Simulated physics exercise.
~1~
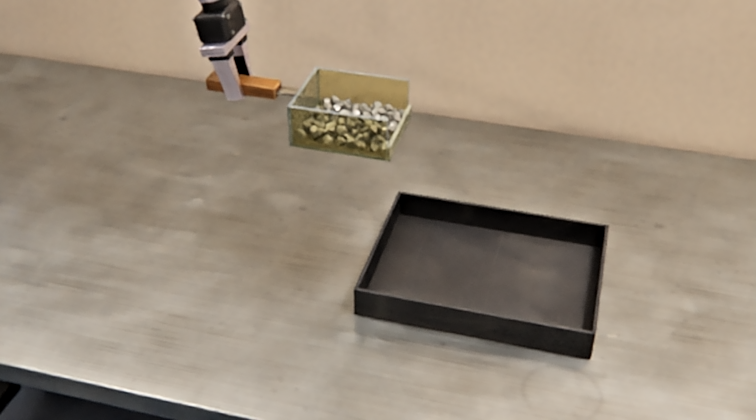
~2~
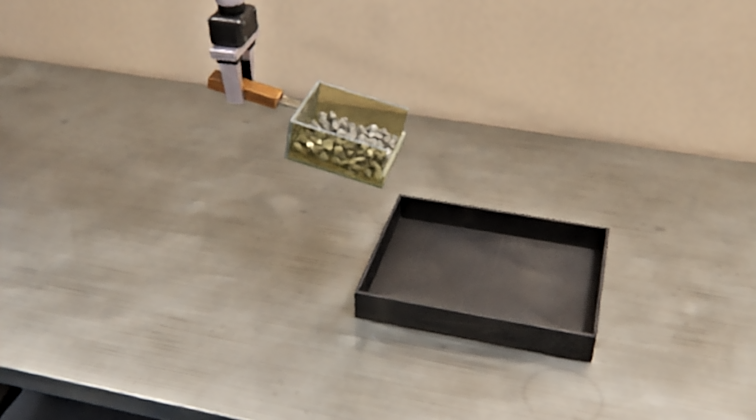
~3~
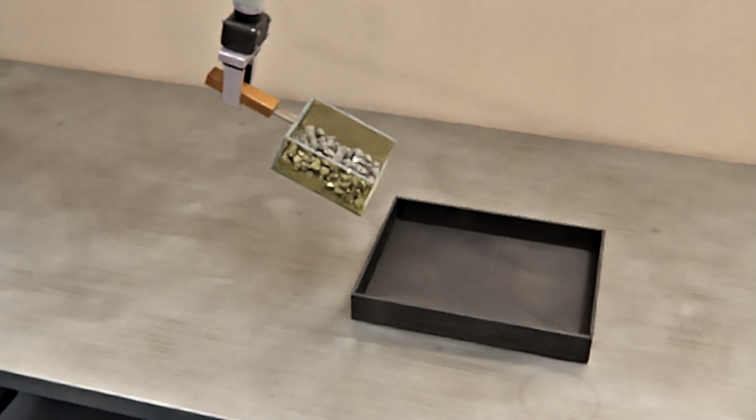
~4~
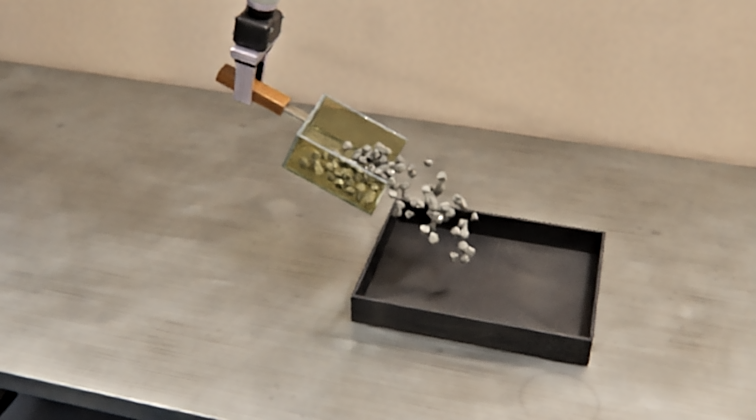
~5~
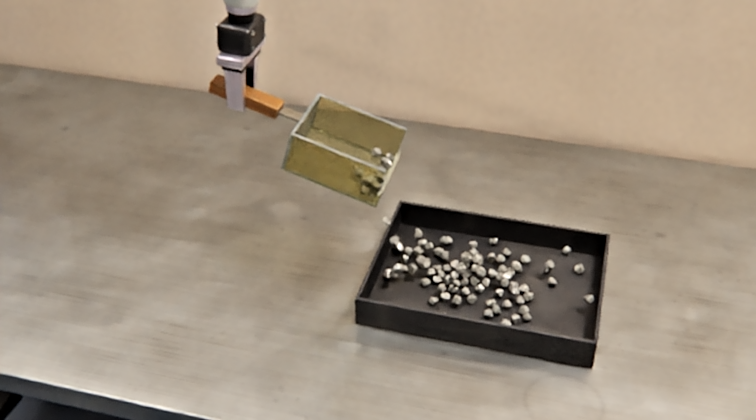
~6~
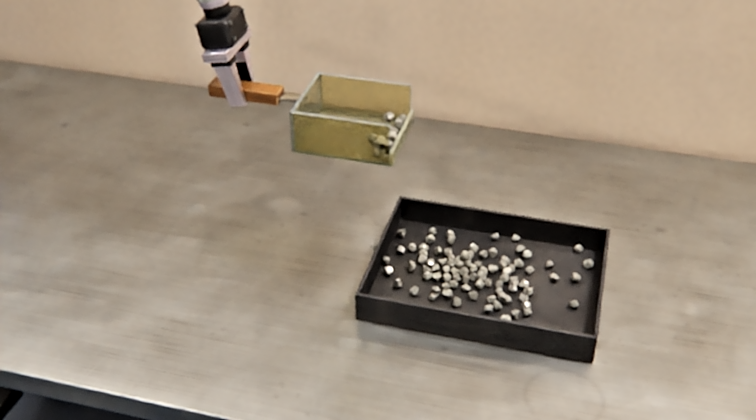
The clip opens with a robot arm gripping the wooden handle of a clear, yellowish box of small grey pebbles, held above a grey table behind a black tray. The arm tips the box forward, its far end dropping toward the tray while the pebbles stay inside. Tilted further, the box lets the pebbles spill over its lower edge in a loose stream into the tray. As it begins to tip back, most of them lie scattered across the tray floor. The arm returns the box to level, with a small cluster left in its right corner.
